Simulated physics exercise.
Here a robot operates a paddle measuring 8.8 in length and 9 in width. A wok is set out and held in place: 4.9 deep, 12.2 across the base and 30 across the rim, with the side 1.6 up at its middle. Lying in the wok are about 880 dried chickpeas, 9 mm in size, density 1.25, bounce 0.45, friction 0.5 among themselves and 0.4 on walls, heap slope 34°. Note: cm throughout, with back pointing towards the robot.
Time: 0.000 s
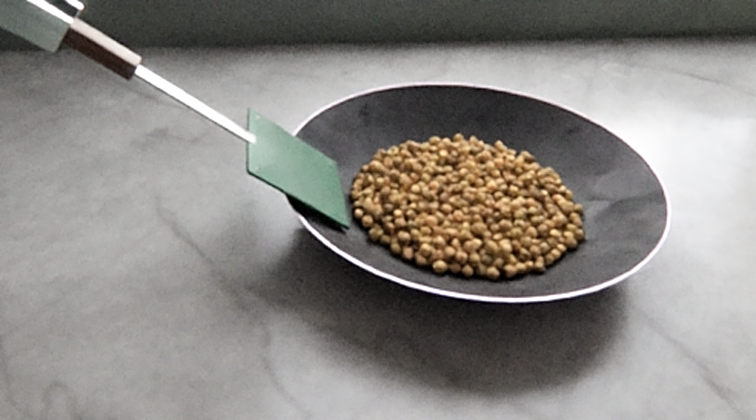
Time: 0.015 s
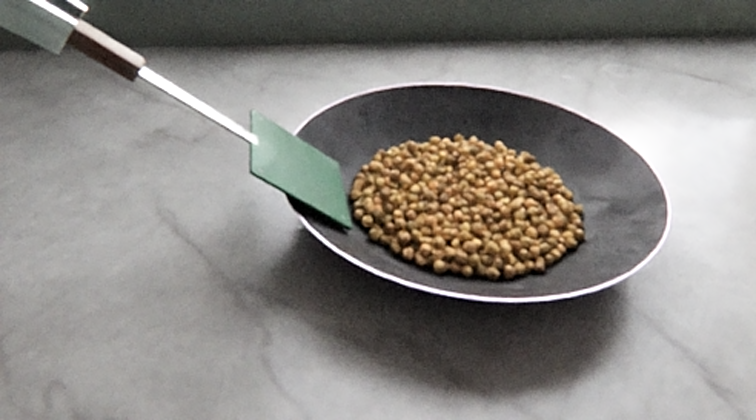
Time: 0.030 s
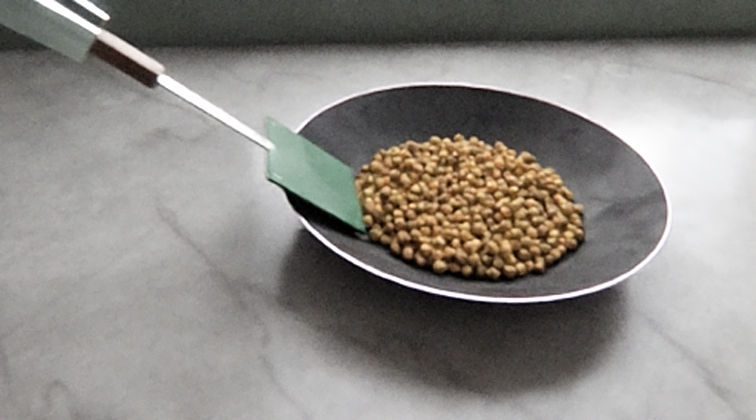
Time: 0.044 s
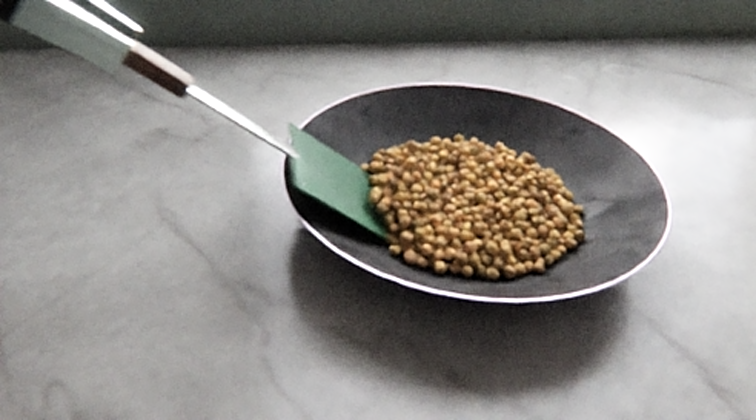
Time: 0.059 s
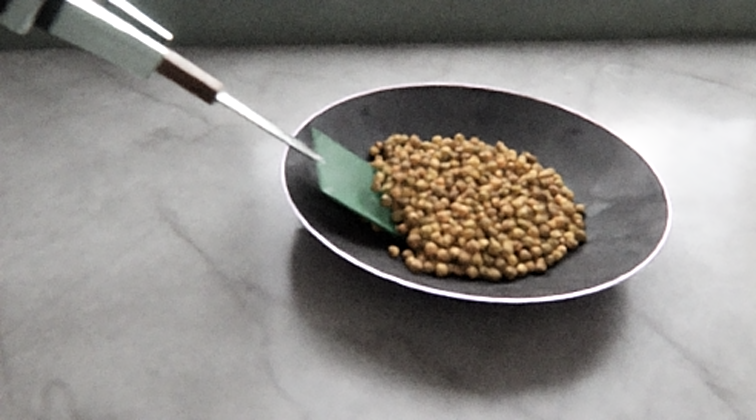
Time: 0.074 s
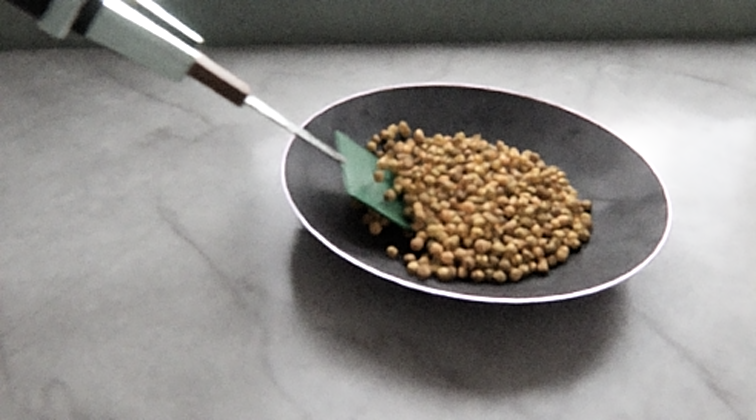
A robot arm pushes a green paddle rightward into a pile of chickpeas in a dark wok.
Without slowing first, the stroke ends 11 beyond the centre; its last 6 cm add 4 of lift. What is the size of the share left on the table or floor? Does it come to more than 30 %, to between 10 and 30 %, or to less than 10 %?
It comes to more than 30 %.
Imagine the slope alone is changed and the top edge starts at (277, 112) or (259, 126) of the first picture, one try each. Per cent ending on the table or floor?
First try around 45 percent, second around 40 percent.
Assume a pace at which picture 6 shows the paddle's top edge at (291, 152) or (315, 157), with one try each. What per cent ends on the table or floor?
That comes to about 20 and about 30 percent, in that order.
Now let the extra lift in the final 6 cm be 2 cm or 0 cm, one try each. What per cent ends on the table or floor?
I'd say close to 45 percent for the first and close to 45 percent for the second.
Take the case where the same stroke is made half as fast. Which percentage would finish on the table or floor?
Estimate: Near 20 %.
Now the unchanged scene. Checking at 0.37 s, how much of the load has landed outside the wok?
Share at that moment: Roughly 20 %.
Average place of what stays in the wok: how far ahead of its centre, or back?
I'd say close to 3.0 cm toward the front.
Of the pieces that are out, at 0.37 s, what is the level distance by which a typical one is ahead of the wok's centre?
Some 32 centimetres ahead.
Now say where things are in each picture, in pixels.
Paddle top edge at (248, 137), sloping 39°; upper third of the load around (468, 193), from x 355 to 580, top at y 140; 885 in the wok, in the first picture.
Paddle top edge at (251, 138), sloping 39°; upper third of the load around (468, 193), from x 355 to 580, top at y 140, in the second picture.
Paddle top edge at (267, 144), sloping 39°; upper third of the load around (468, 193), from x 355 to 580, top at y 140, in the third picture.
Paddle top edge at (291, 152), sloping 39°; upper third of the load around (465, 193), from x 360 to 580, top at y 140, in the fourth picture.
Paddle top edge at (316, 157), sloping 39°; upper third of the load around (462, 188), from x 355 to 580, top at y 140, in the fifth picture.
Paddle top edge at (341, 159), sloping 39°; upper third of the load around (463, 186), from x 355 to 585, top at y 125; 885 in the wok, in the sixth picture.
After 0.11 s, sloping 39°, highest piece 9 above the table; 885 in the wok.
After 0.15 s, sloping 39°, highest piece 10 above the table; 884 in the wok, 1 on the blade or in flight.
After 0.37 s, sloping 39°, highest piece 20 above the table; 515 in the wok, 158 on the table or floor, 212 on the blade or in flight.
After 1.42 s, sloping 39°, highest piece 4 above the table; 515 in the wok, 370 on the table or floor.
At rest, 515 in the wok, 370 on the table or floor. That is 42 % on the table or floor.
